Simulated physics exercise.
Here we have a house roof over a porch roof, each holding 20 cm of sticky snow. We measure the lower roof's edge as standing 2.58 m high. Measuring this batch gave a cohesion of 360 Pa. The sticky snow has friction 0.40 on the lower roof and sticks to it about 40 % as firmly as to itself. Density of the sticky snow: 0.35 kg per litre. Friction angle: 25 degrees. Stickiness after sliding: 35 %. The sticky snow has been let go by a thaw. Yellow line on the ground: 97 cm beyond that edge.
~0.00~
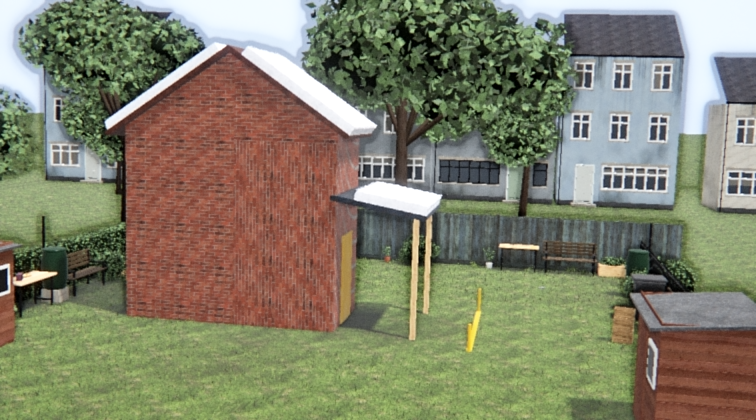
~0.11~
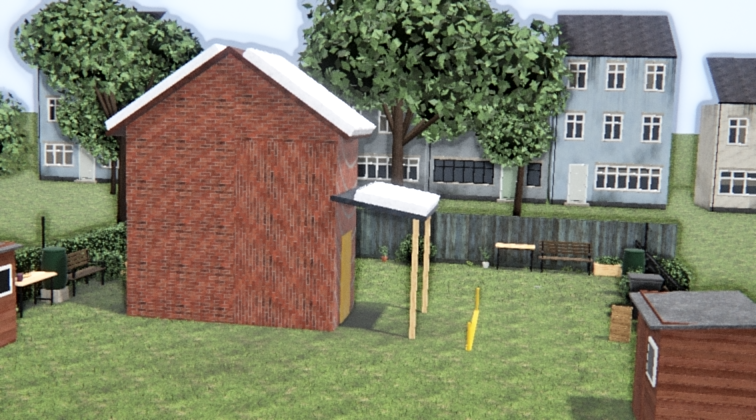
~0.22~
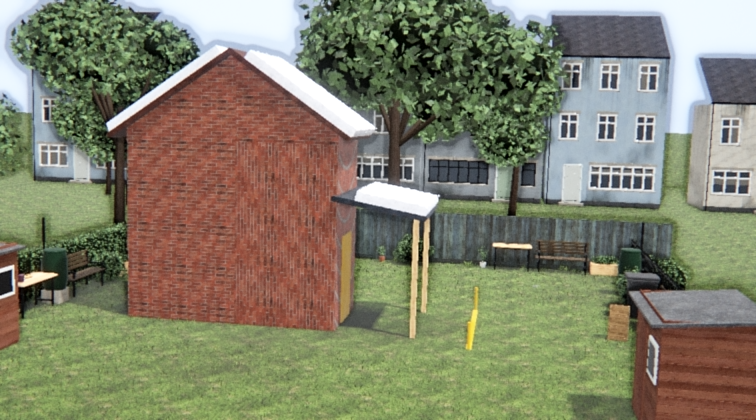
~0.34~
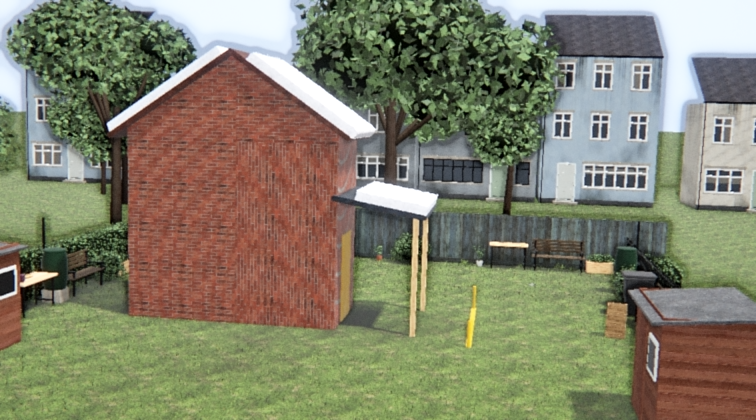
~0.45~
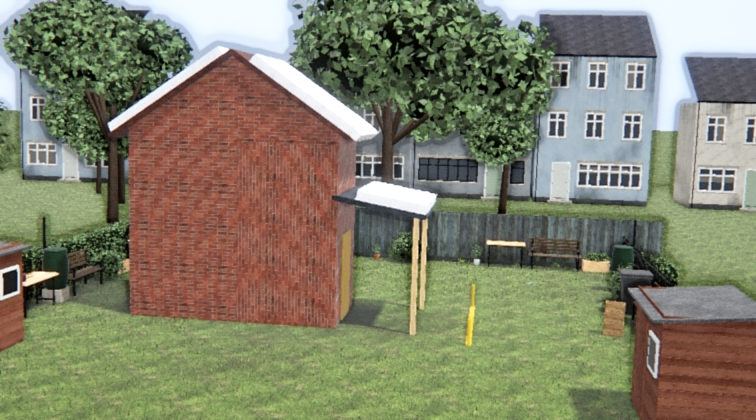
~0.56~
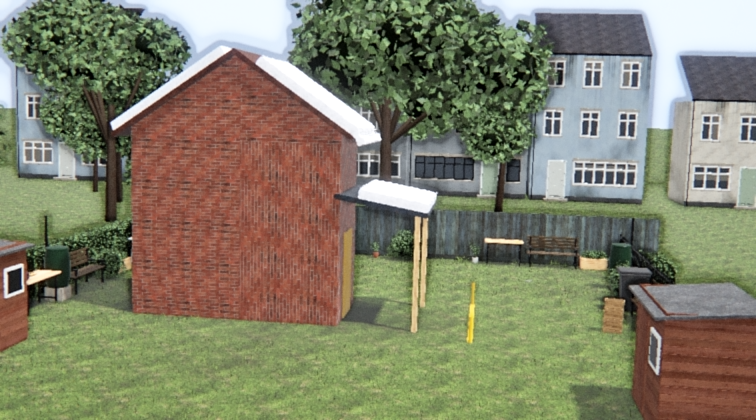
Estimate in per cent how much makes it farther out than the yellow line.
Roughly 37 per cent makes it past the line.
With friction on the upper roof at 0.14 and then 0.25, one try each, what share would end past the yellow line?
Roughly 60 per cent first, roughly 55 per cent second.
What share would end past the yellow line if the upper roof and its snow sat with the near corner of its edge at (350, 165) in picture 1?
In that case it would be around 2 percent.
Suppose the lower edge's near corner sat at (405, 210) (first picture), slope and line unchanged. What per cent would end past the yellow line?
That would be roughly 45 percent.
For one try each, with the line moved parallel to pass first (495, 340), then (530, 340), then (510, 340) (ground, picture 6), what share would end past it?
In turn about 20 %, 10 %, 14 %.
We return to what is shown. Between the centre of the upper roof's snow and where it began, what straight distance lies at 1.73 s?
It is around 2.2 m from where it started.
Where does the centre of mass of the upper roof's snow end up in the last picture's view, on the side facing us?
I'd put it at around pixel (460, 279).
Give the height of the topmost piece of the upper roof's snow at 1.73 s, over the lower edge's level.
At that moment it reaches around 2.0 m above the edge.
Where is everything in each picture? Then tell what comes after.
Foremost bit of the sticky snow at (351, 131), in the first frame.
Foremost bit of the sticky snow at (352, 132), its middle shifted 9 mm, in the second frame.
Foremost bit of the sticky snow at (353, 134), its middle shifted 3.4 cm, 1 % of it past the upper edge, in one piece, in the third frame.
Foremost bit of the sticky snow at (355, 135), its middle shifted 7.8 cm, 3 % of it past the upper edge, in one piece, in the fourth frame.
Foremost bit of the sticky snow at (358, 135), its middle shifted 14 cm, 5 % of it past the upper edge, in one piece, in the fifth frame.
Foremost bit of the sticky snow at (364, 140), its middle shifted 23 cm, 8 % of it past the upper edge, cracking, in the sixth frame.
After 1.10 s, none is below the lower edge and 0 % is past the line.
After 1.73 s, none is below the lower edge and 0 % is past the line.
After 2.37 s, 12 % is below the lower edge and 0 % is past the line.
After 3.00 s, 53 % is below the lower edge and 34 % is past the line.
After 4.10 s, 55 % is below the lower edge and 37 % is past the line.
